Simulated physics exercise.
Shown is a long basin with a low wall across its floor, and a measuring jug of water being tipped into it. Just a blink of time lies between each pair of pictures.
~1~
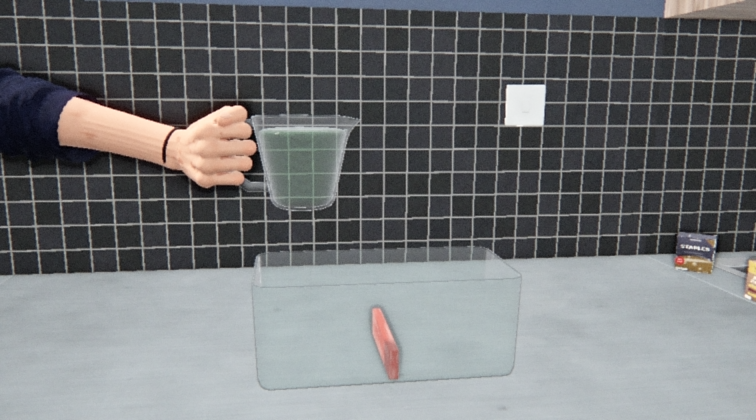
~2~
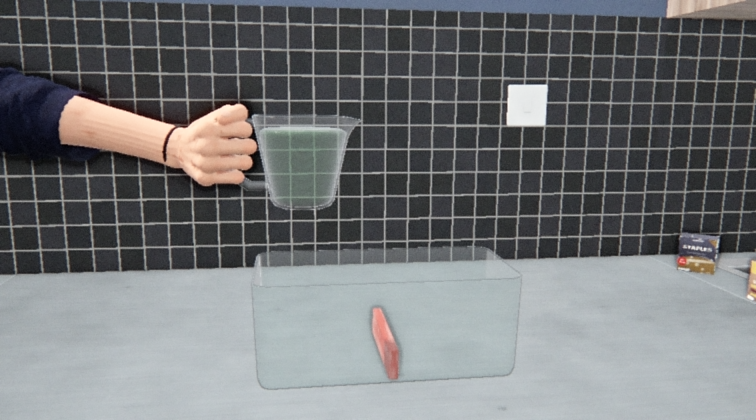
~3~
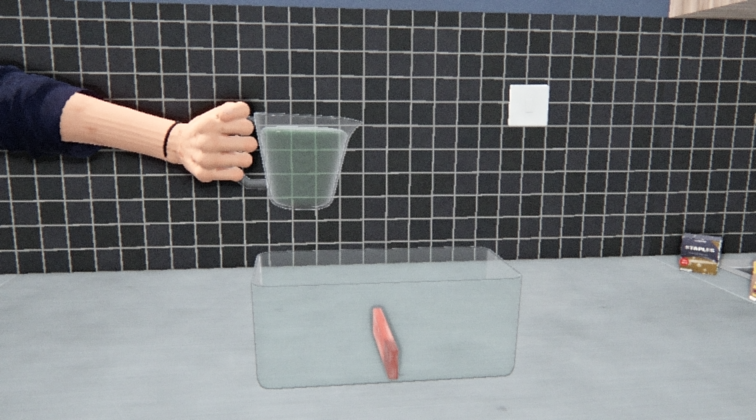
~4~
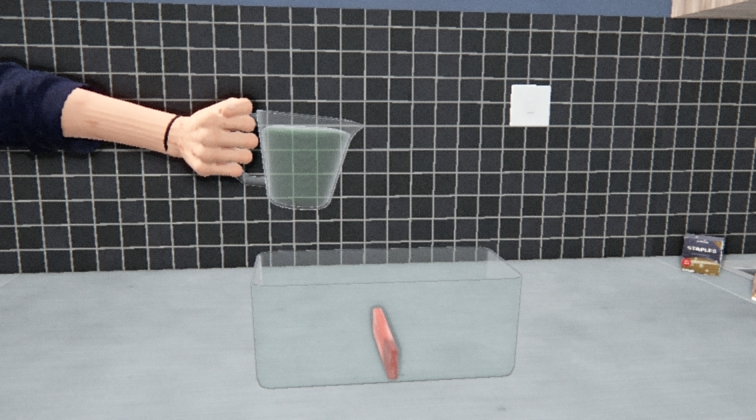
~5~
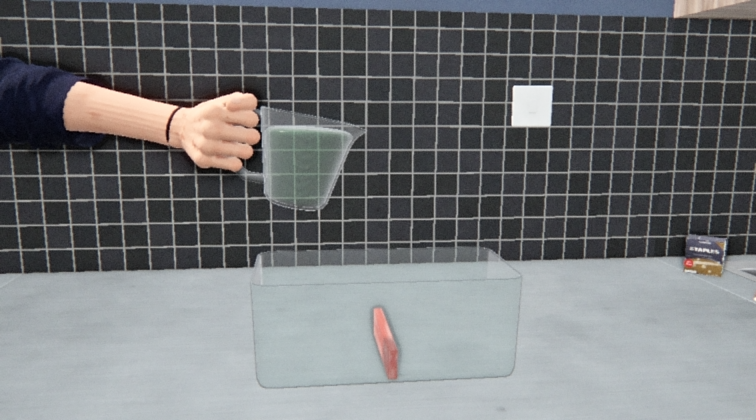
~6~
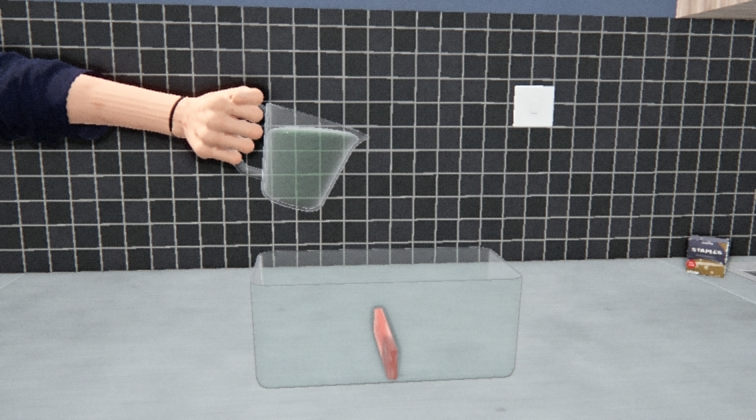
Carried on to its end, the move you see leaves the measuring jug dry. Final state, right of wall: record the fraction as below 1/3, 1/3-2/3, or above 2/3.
Highest of three bands.
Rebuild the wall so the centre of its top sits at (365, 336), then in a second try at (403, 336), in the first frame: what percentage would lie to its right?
In turn 85 and 50 in a hundred.
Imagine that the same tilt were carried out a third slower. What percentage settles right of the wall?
Roughly 85 per cent ends up there.
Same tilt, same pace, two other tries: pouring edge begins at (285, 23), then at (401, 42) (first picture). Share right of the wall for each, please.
In order: Close to 10 and 80 percent.
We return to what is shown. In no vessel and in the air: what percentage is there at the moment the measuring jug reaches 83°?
Somewhere around 30 per cent of it.
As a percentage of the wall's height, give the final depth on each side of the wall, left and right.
About 10 per cent on the left and 50 per cent on the right.
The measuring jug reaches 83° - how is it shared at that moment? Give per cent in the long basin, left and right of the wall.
Split: Left 0 per cent, right 20 per cent.
A moment on, the measuring jug is tipped on its side and 54 per cent is still to pour, 0 is left of the wall and 18 right of it.
Next, the measuring jug is tipped right over and 3 per cent is still to pour, 17 is left of the wall and 73 right of it.
Then the measuring jug is tipped right over and 0 per cent is still to pour, 23 is left of the wall and 76 right of it.
Later the measuring jug is tipped right over and 0 per cent is still to pour, 23 is left of the wall and 77 right of it.
Finally, 23 per cent lies left of the wall, 77 right of it and 1 outside.
